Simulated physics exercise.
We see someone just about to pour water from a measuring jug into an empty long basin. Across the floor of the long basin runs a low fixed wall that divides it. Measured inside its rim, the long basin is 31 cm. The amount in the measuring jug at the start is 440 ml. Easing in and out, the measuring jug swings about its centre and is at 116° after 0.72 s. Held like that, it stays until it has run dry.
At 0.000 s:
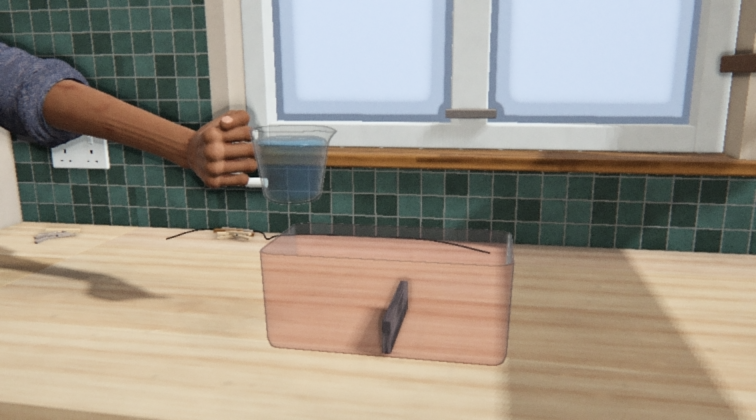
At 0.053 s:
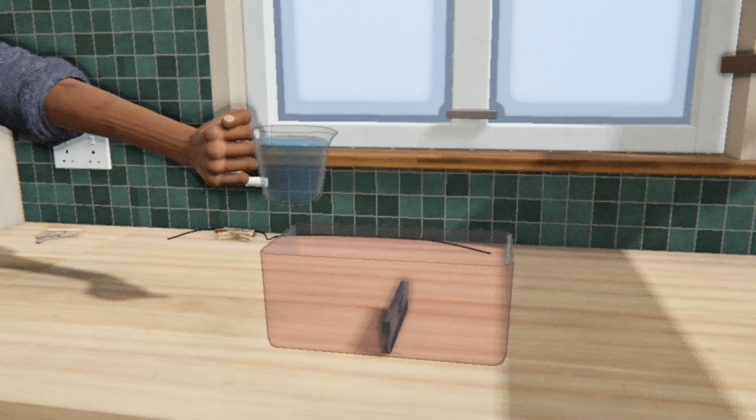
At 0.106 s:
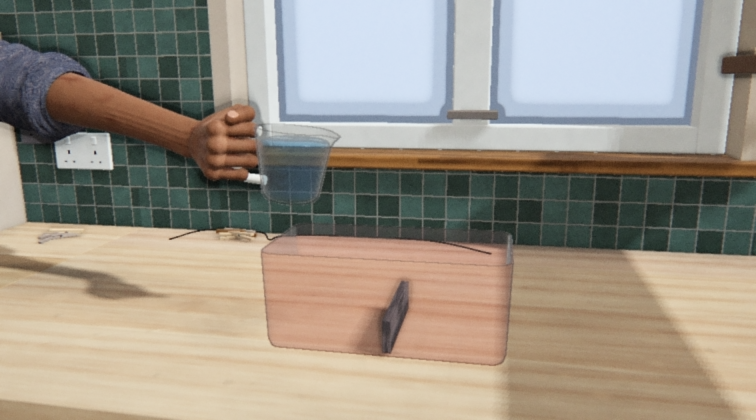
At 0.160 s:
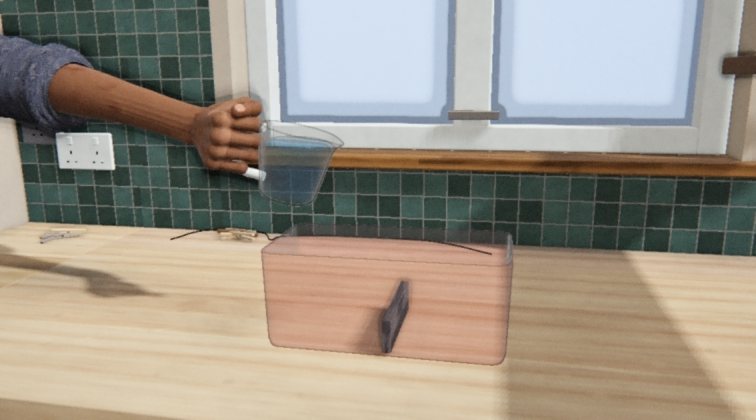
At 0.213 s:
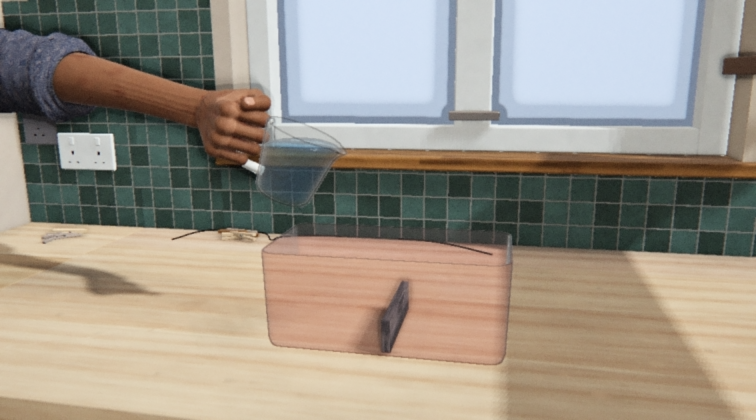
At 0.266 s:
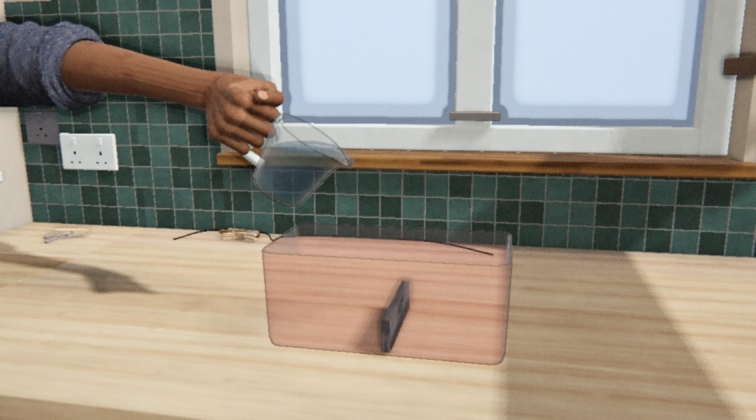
On a wooden kitchen counter, a hand tilts a jug of blue liquid rightward above a pink basin.
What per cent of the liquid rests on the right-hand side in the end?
11 percent.
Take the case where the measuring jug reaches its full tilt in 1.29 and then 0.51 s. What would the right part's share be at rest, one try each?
20 in a hundred, followed by 10 in a hundred.
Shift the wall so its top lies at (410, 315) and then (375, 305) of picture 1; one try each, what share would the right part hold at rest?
The first gives near 10 per cent and the second near 45 per cent.
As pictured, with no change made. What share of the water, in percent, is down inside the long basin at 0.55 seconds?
Roughly 44 percent.
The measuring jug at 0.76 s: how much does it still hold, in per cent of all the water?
Around 1 in a hundred.
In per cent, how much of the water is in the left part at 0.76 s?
88 %.
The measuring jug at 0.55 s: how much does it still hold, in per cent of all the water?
About 34 percent.
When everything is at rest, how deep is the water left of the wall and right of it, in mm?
Roughly 16 mm on the left side and 2 mm on the right side.
After 0.55 s the tilt is 101° and 34 per cent is still to pour, 38 is left of the wall and 6 right of it.
After 0.76 s the tilt is 116° and 1 per cent is still to pour, 89 is left of the wall and 7 right of it.
After 0.98 s the tilt is 116° and 0 per cent is still to pour, 88 is left of the wall and 11 right of it.
After 1.22 s the tilt is 116° and 0 per cent is still to pour, 88 is left of the wall and 11 right of it.
In the end 88 per cent lies left of the wall, 11 right of it and 2 outside.
